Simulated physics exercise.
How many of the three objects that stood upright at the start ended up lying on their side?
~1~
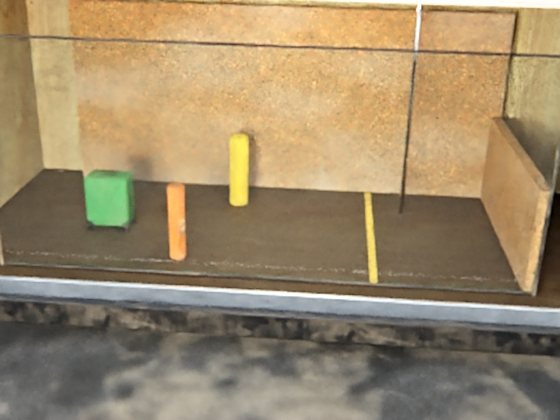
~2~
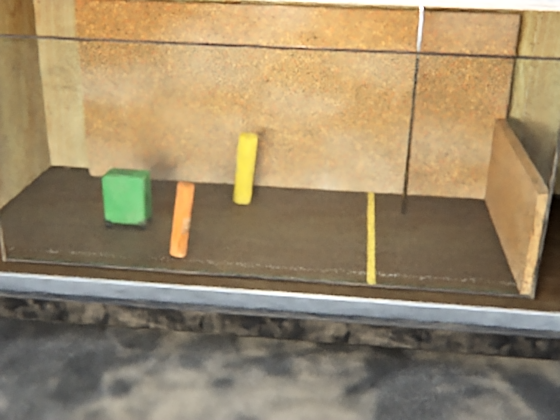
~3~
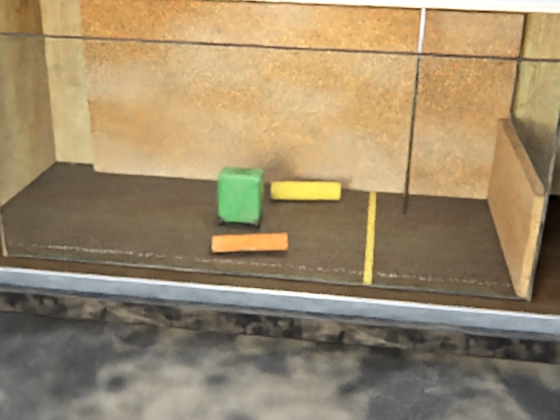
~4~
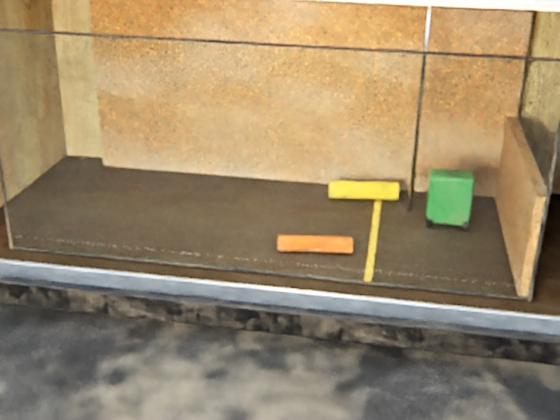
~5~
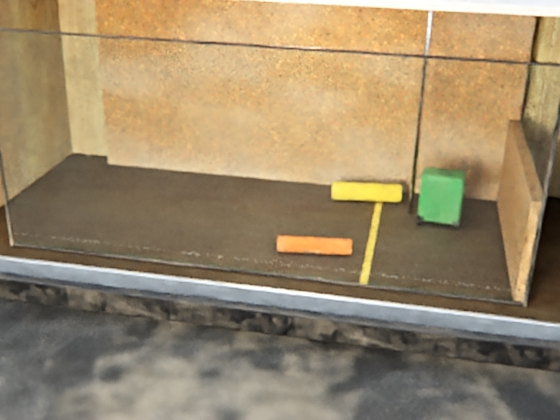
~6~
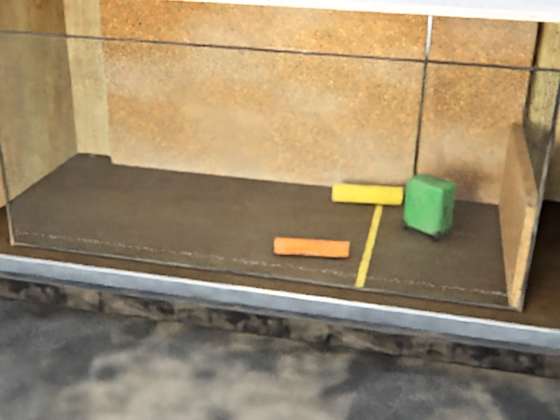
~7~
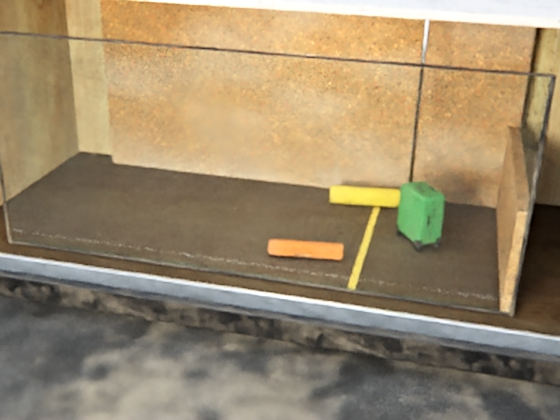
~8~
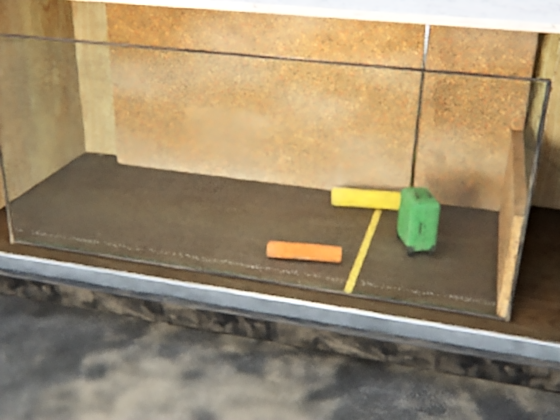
Two of them ended up lying on their side, the yellow roll and the orange roll.
